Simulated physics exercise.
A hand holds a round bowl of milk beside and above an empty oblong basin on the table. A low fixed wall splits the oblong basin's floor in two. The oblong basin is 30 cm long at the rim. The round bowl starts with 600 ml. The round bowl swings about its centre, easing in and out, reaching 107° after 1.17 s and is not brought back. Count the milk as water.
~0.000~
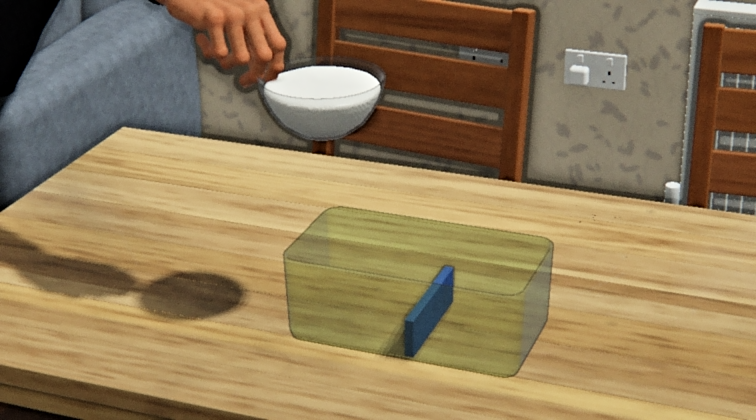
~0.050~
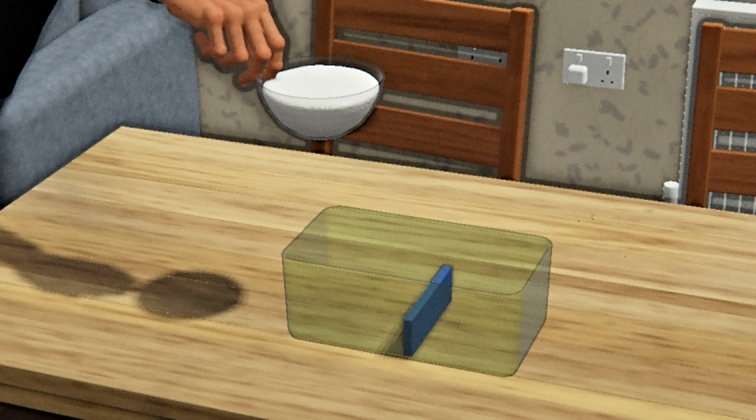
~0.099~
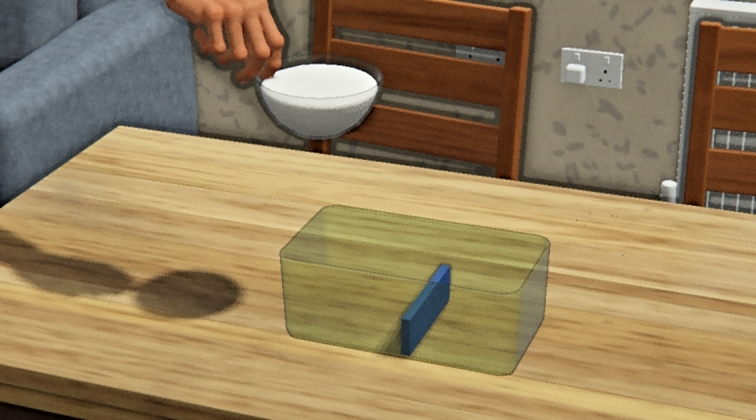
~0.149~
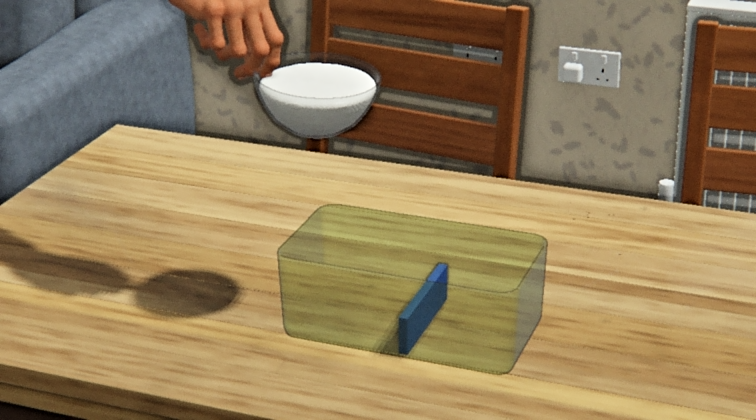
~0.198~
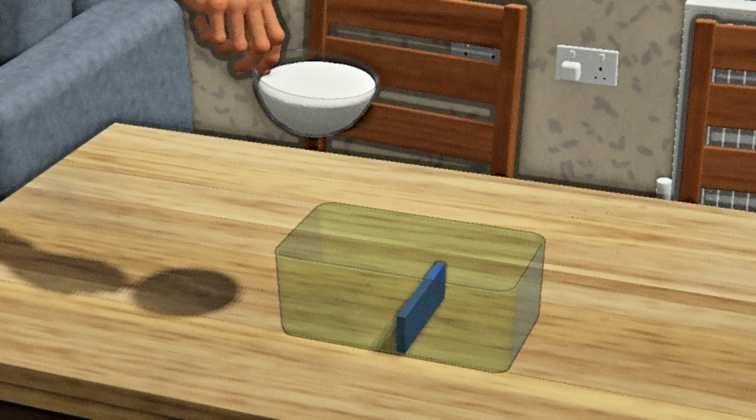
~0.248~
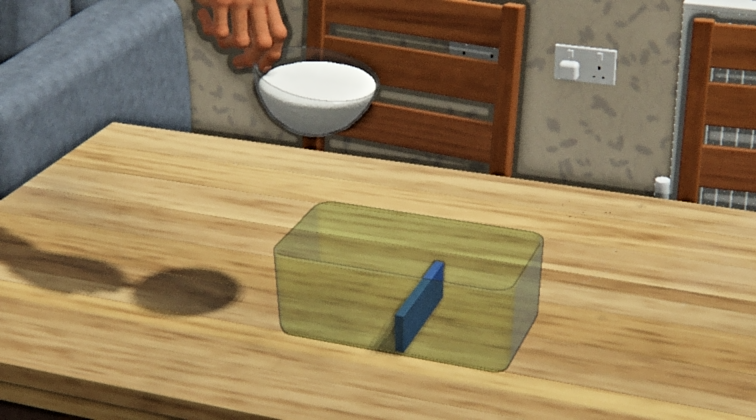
In the video, a hand holds a round bowl of milk above a wooden table, beside an empty, see-through yellowish basin with a blue divider, and the bowl slowly leans slightly to the right, towards the basin.
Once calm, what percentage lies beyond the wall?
The far part has some 62 per cent.
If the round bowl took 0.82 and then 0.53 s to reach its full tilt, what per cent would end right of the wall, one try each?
First 55, then 35 per cent.
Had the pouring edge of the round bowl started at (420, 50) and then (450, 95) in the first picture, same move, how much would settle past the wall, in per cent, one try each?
In turn about 95 and 85 per cent.
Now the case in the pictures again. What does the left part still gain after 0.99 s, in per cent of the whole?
Near 4 in a hundred.
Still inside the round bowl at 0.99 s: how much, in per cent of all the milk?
About 0 per cent.
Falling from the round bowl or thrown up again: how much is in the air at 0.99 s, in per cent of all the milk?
Some 6 per cent.
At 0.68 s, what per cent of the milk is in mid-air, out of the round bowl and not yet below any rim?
About 42 per cent.
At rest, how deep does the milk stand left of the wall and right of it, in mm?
Some 10 mm on the left and 20 mm on the right.
Then, 0.68 s in, the tilt is 66° and 36 per cent is still to pour, 5 is left of the wall and 17 right of it.
Then, 0.99 s in, the tilt is 101° and 0 per cent is still to pour, 32 is left of the wall and 62 right of it.
Then, 1.31 s in, the tilt is 107° and 0 per cent is still to pour, 36 is left of the wall and 62 right of it.
Then, 1.67 s in, the tilt is 107° and 0 per cent is still to pour, 36 is left of the wall and 62 right of it.
Finally, 36 per cent lies left of the wall, 62 right of it and 2 outside.
